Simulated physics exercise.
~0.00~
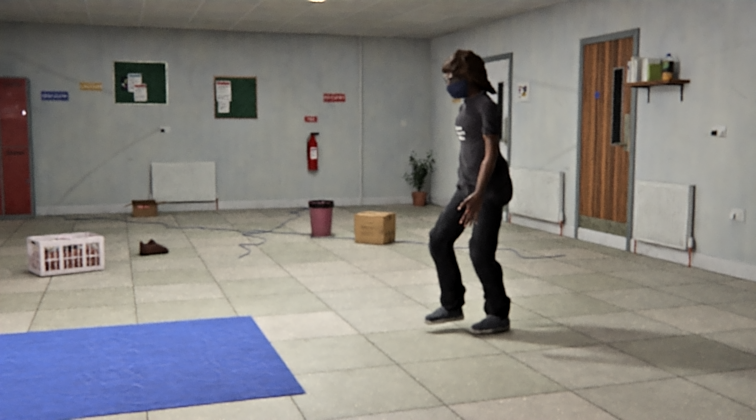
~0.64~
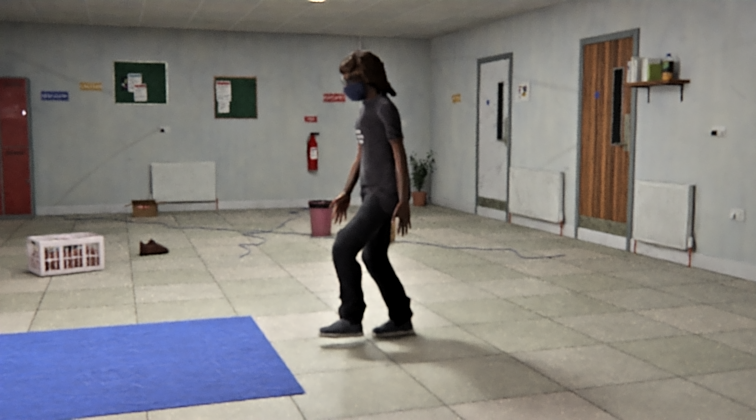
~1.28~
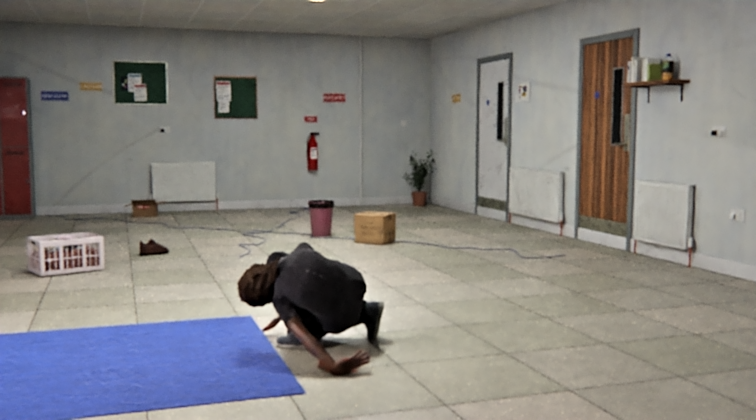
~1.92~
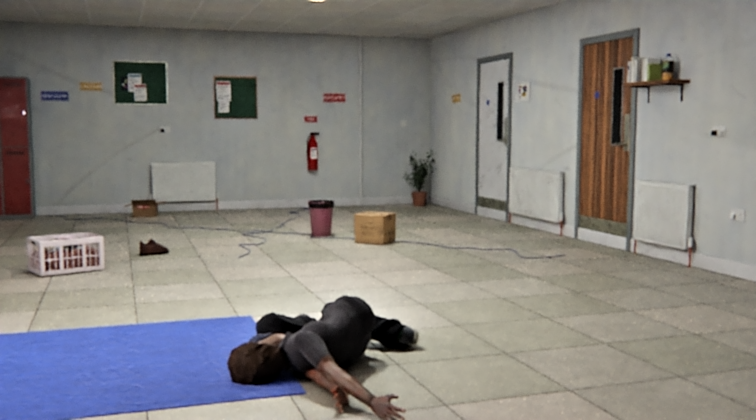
In the video, a person in dark clothes and a blue face covering walks left across a tiled room toward a blue mat, drops down onto their hands, and ends lying on the floor with their head over the mat's edge and their hips short of it.
